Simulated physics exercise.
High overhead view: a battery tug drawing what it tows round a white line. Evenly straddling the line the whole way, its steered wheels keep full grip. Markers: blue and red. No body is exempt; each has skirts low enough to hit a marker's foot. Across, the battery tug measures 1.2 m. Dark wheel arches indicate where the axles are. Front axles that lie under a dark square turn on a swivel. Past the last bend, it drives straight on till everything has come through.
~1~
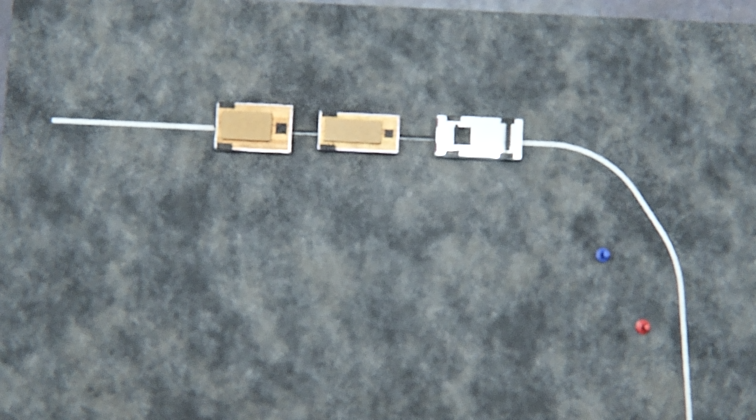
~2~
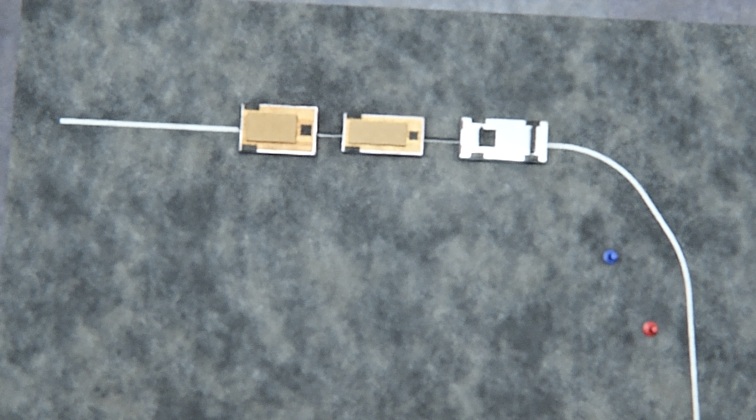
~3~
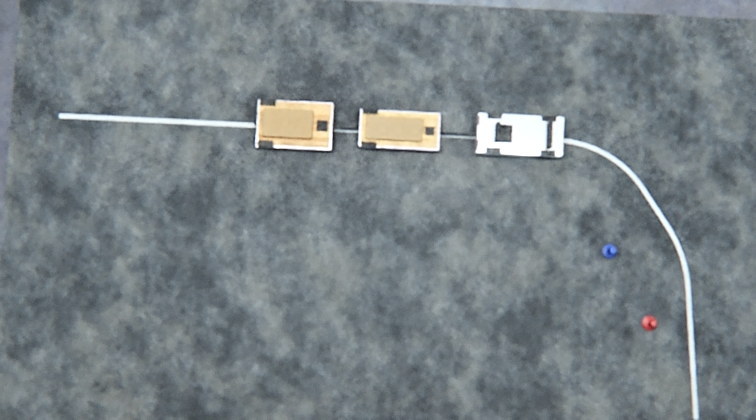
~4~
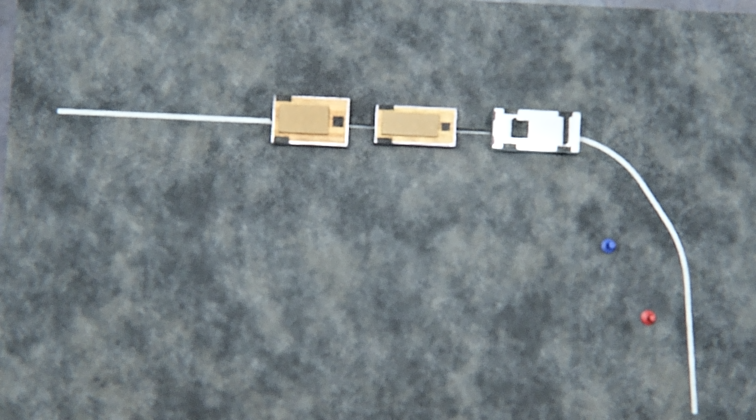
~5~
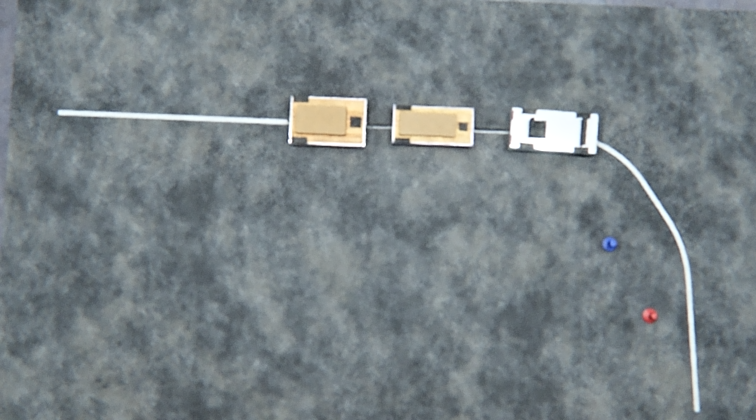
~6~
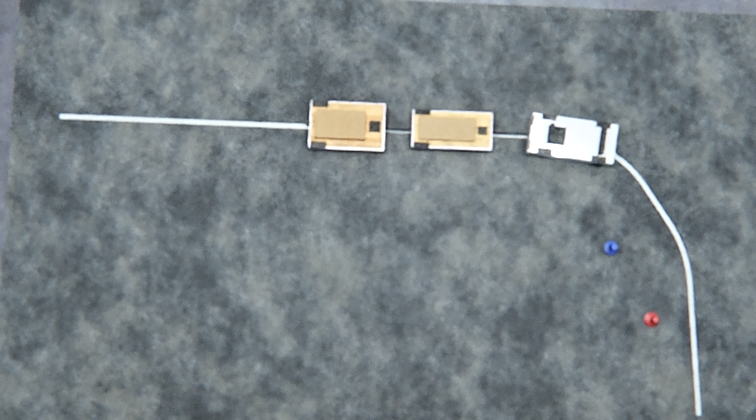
A white tug towing two tan trailers rightward along a white line, beginning to turn slightly right where the line curves.
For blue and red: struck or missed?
My guess is blue is passed cleanly. My guess is red gets caught.
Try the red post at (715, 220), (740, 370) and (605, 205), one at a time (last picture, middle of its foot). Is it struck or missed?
Results in order - no collision, no collision, collision.
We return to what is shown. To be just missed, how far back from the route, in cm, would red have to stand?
Red: 20.
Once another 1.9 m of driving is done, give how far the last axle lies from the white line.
0 cm off.
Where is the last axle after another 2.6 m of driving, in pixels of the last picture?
Roughly pixel (399, 127).
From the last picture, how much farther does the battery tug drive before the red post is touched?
After roughly 12.5 metres.
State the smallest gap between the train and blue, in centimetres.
Blue: 10.
With 4.4 m more driven, the last axle is at (452, 130) of the last picture, on the line.
With 12.0 m more driven, the last axle is at (645, 232) of the last picture, 95 cm off the line; blue has been passed with 10 cm to spare.
With 12.8 m more driven, the last axle is at (658, 255) of the last picture, 95 cm off the line; the second trailer has hit red.
With 17.6 m more driven, the last axle is at (698, 408) of the last picture, 20 cm off the line; 1 of 2 struck in all.
